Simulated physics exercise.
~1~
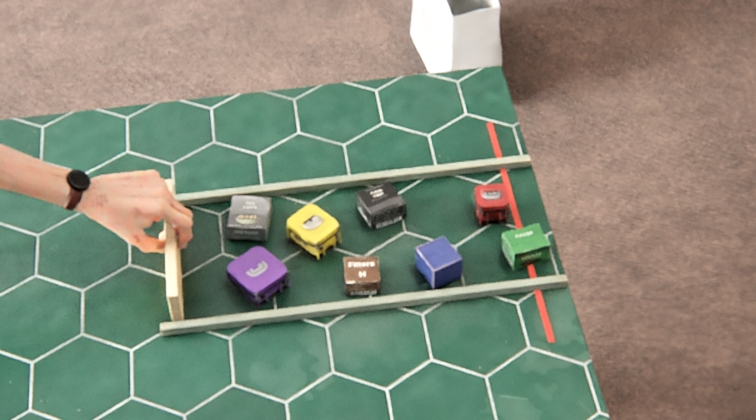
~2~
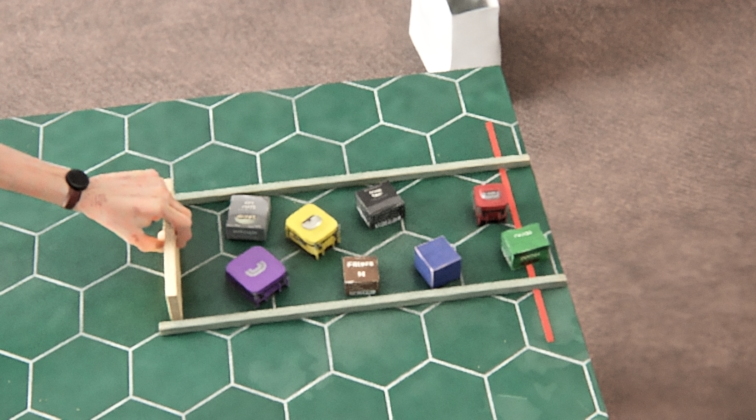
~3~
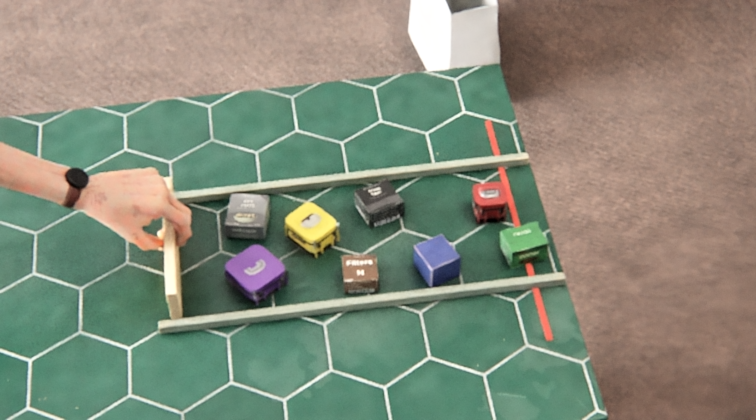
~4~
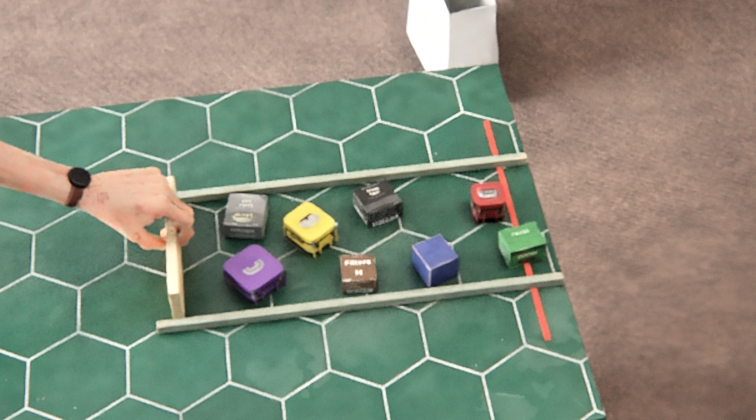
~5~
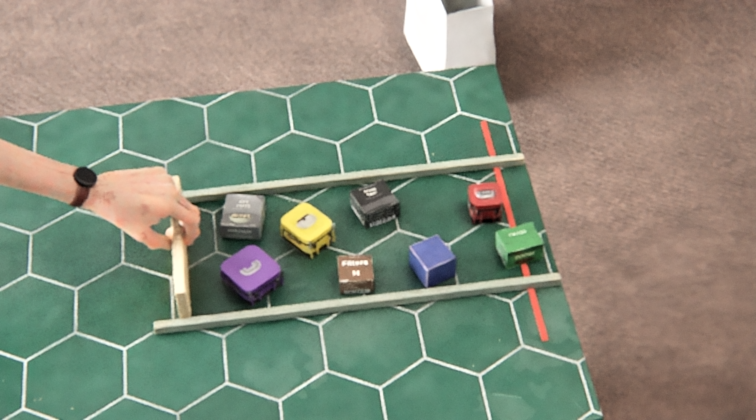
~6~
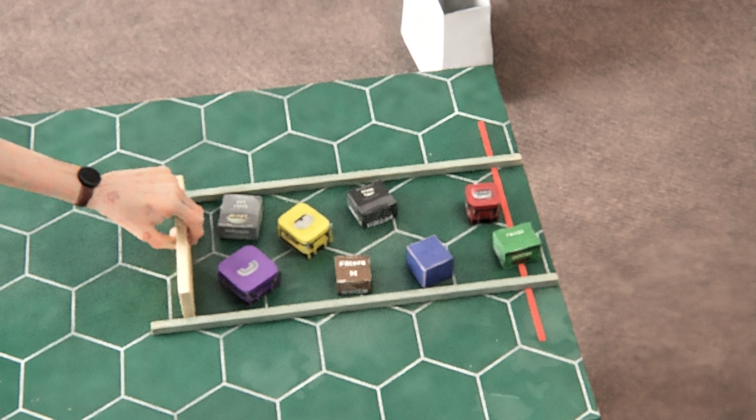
A hand holds a board upright behind eight small colored boxes, barely moving it right.
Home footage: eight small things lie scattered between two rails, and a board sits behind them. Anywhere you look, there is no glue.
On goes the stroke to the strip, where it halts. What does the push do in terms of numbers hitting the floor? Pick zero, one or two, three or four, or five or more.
It sends five or more to the floor.
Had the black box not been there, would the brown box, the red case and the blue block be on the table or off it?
The brown box? It heads down. The red case? It heads down. The blue block? It heads down.
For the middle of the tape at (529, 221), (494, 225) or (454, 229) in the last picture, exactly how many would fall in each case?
Respectively, 8, 5 and 3.
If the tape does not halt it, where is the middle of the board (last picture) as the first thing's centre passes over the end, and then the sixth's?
First roughly (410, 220), later roughly (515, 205).
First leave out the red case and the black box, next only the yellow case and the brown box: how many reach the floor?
First 3, then 4.
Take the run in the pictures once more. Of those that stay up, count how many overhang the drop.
Tally: 3.
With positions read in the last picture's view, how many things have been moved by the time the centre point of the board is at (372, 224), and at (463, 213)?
At the first point the count is 6, at the second it's 8.
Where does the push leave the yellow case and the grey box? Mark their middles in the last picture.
Result: One about (528, 213), other about (517, 175).
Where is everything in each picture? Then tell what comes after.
In the first frame, green box (526, 247); red case (492, 205); blue block (439, 263); board (173, 250); tape (519, 224).
In the second frame, red case (491, 204); black box (380, 205).
In the third frame, blue block (437, 261); brown box (360, 274).
In the fourth frame, green box (522, 245); board (174, 247).
In the fifth frame, red case (485, 203); purple case (252, 275).
In the sixth frame, green box (517, 246); red case (483, 203); blue block (430, 261); board (183, 246); tape (509, 223).
Soon after, none off yet; green box at rest near (517, 246); red case at rest near (483, 203); blue block at rest near (430, 261).
After that, none off yet; green box displaced about its own width near (548, 243); red case displaced a little near (499, 203); blue block displaced well along near (515, 253).
In the end, the number that fall off is five or more; gone, brown box, black box, blue block, red case and green box.
